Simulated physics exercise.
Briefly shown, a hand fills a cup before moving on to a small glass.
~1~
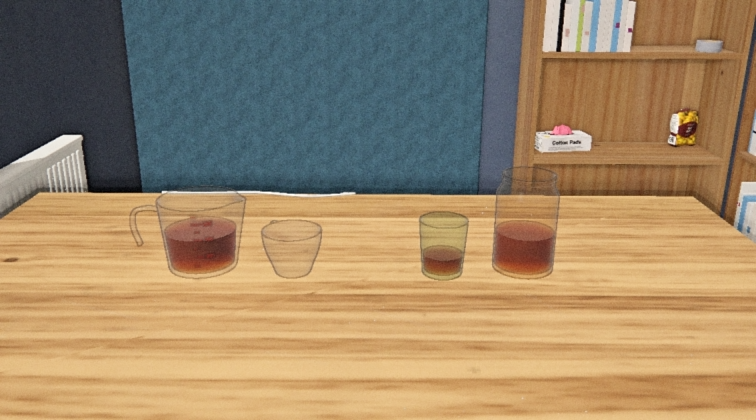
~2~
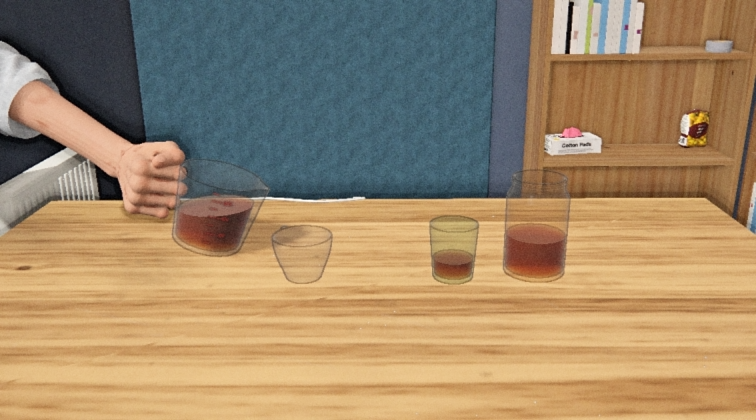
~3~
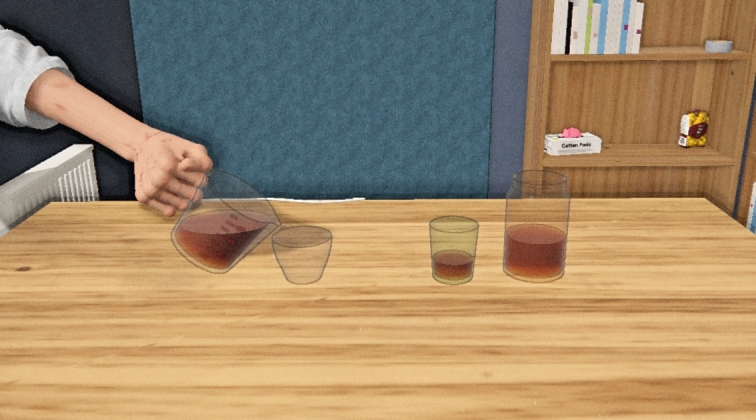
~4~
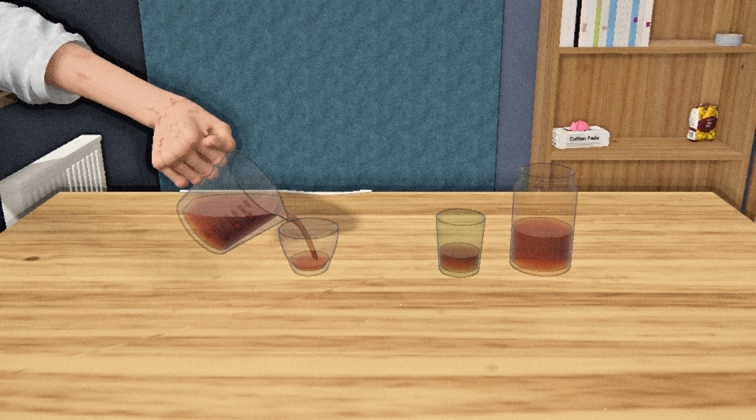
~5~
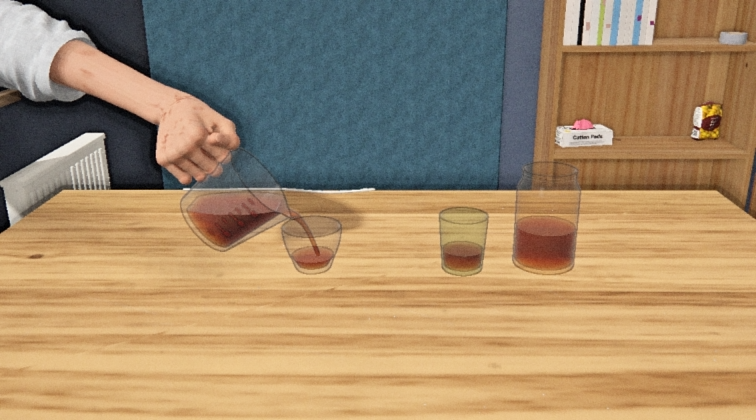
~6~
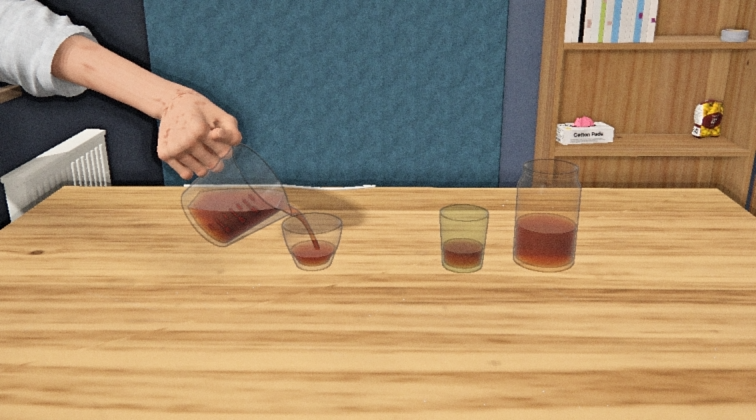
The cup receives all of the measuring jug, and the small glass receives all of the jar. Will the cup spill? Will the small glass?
The cup: Yes, it spills. The small glass: Yes, it spills.
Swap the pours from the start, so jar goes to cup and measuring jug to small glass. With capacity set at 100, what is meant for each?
Taking them in order, that works out to 130 and 200 in a hundred.
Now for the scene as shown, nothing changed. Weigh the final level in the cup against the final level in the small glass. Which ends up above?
It ends up higher in the one on the right.
A moment on, the cup is nearly full.
Further on, the cup is full to the brim and overflowed.
When it is over, the cup is full to the brim and overflowed; the small glass is full to the brim and overflowed.
